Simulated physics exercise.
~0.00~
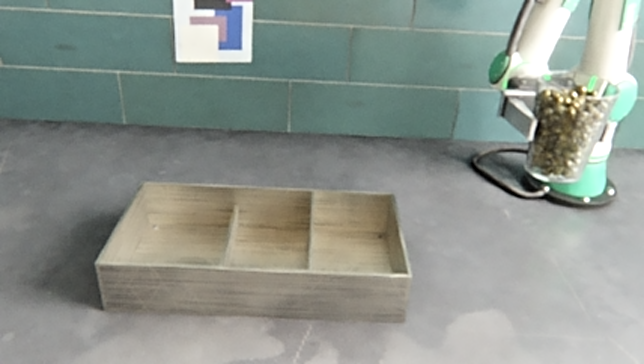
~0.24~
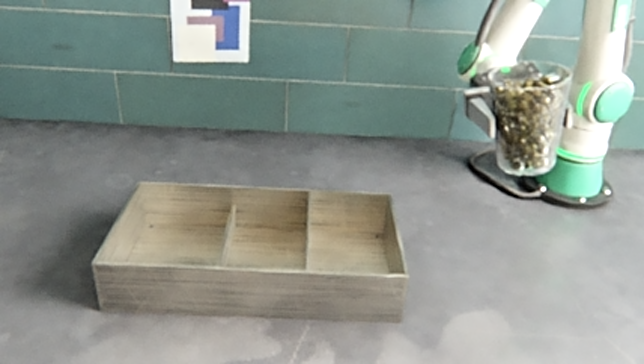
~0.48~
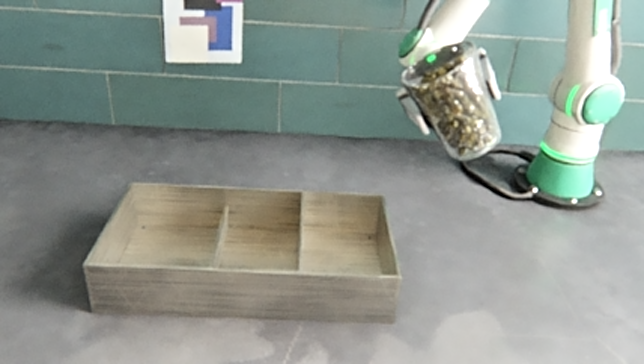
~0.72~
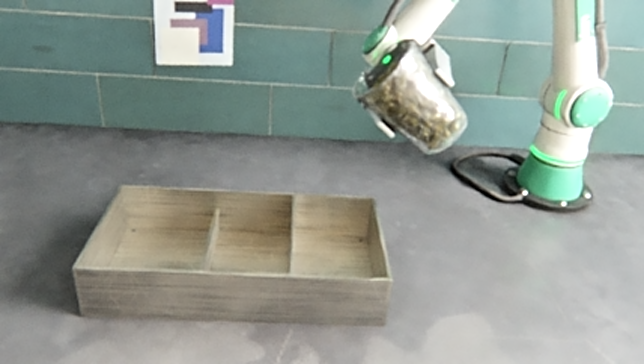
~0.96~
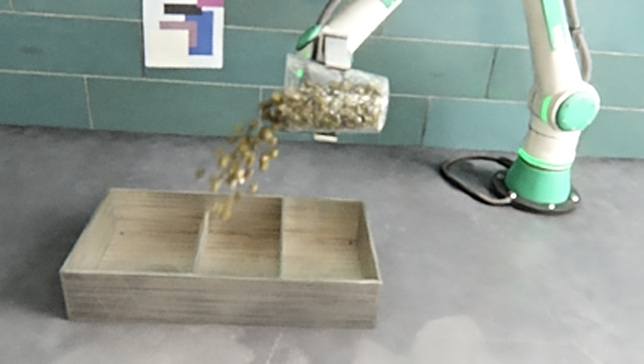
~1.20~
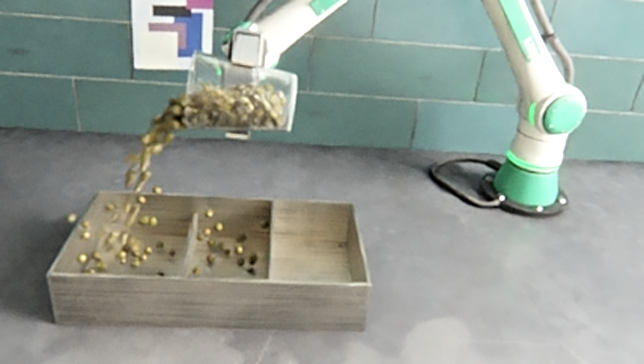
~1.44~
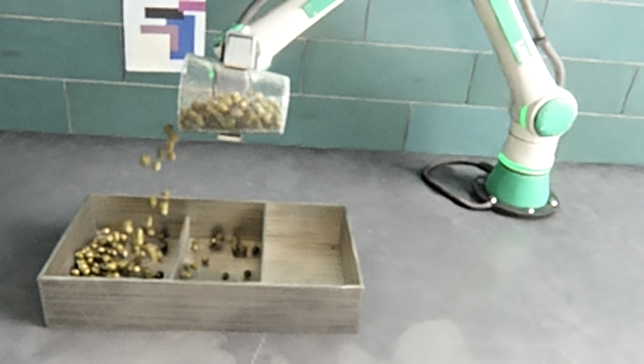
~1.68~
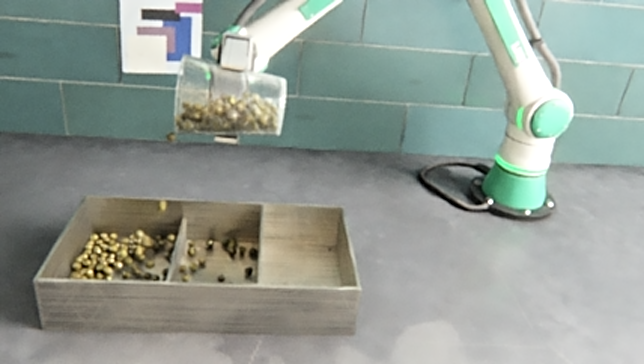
In the video, a robot arm carries a clear container of small greenish-gold beads leftward and tips it over a divided wooden box, pouring most of the spilled beads into the left compartment and some into the middle, leaving the right one empty and many beads in the container.
